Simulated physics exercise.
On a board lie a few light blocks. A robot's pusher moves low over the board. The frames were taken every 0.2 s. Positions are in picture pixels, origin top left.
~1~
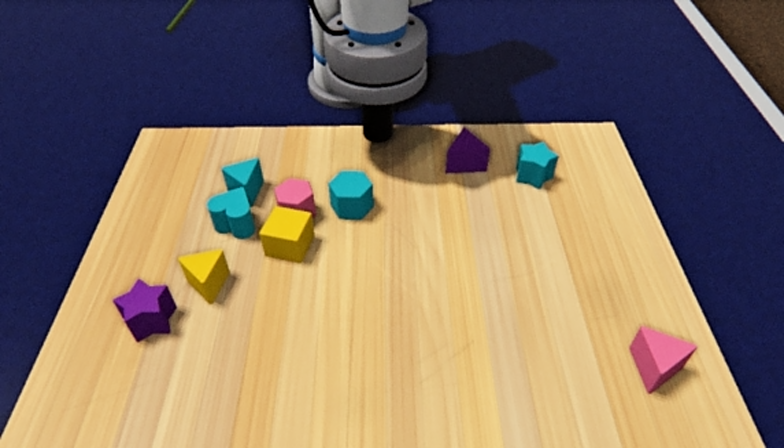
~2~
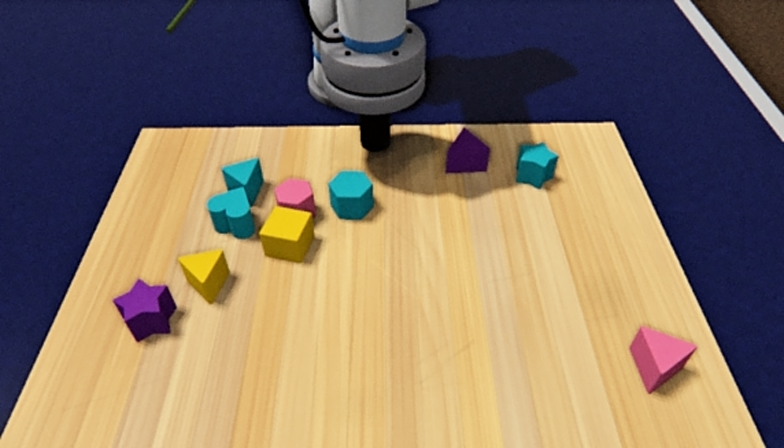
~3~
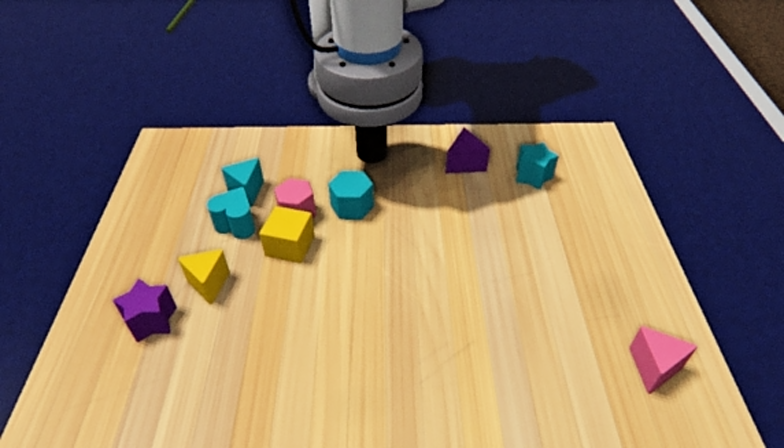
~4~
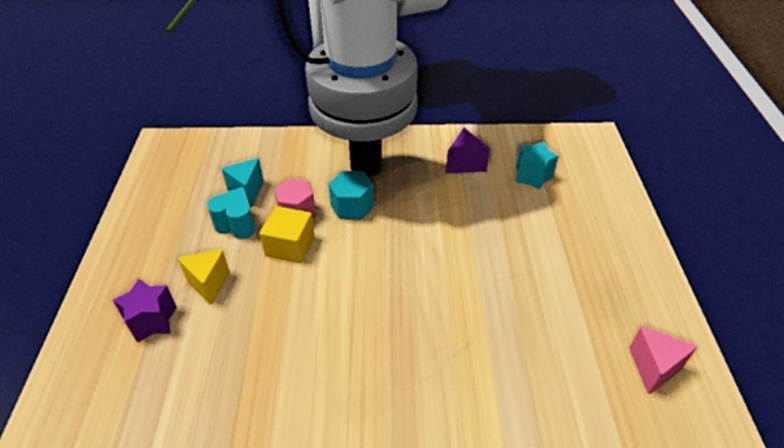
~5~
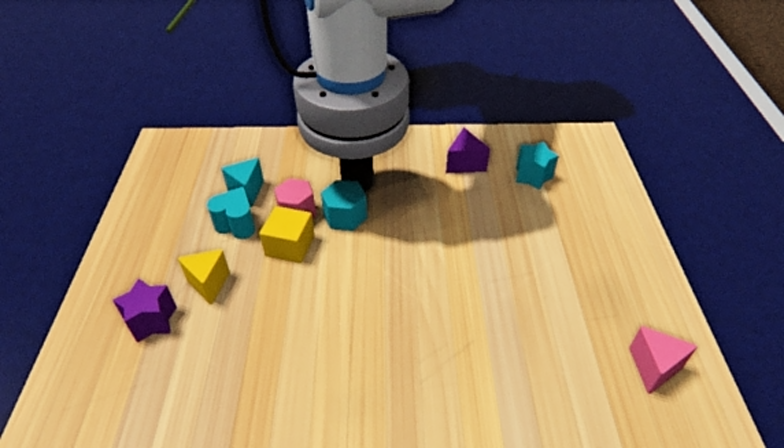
On a wooden board, a robot's pusher moves forward and nudges the turquoise hexagon slightly.
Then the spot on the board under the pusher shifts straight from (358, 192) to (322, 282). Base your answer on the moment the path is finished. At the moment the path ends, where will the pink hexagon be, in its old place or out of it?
Stays where it is.
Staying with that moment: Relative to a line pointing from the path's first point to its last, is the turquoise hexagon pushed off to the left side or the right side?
To the path's right.
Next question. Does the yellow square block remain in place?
No
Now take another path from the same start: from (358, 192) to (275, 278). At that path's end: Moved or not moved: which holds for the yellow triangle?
It does get moved.
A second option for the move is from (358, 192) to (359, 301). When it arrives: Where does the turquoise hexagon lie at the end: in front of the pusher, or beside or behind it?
I think the pusher loses the turquoise hexagon somewhere along the way.
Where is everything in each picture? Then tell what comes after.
The first picture shows tip of the pusher at (378, 134), middles of tops, yellow square block at (286, 222), pink hexagon at (294, 190), turquoise hexagon at (351, 183).
The second picture shows pusher at (376, 143), nothing pushed.
The third picture shows pusher at (372, 154), nothing pushed.
The fourth picture shows pusher at (366, 167), nothing pushed.
The fifth picture shows pusher at (358, 183), yellow square block at (286, 222), pink hexagon at (294, 190), turquoise hexagon at (343, 193).
The first path, step by step. One third of the way, pusher at (347, 210); yellow square block at (277, 226); turquoise hexagon at (325, 221), turned 20° clockwise.
Two thirds of the way, pusher at (334, 241); yellow square block at (269, 229); turquoise hexagon at (301, 250), turned 45° clockwise.
At the end, pusher at (321, 273); yellow square block at (269, 229); pink hexagon unmoved; turquoise hexagon at (277, 277), turned 75° clockwise.
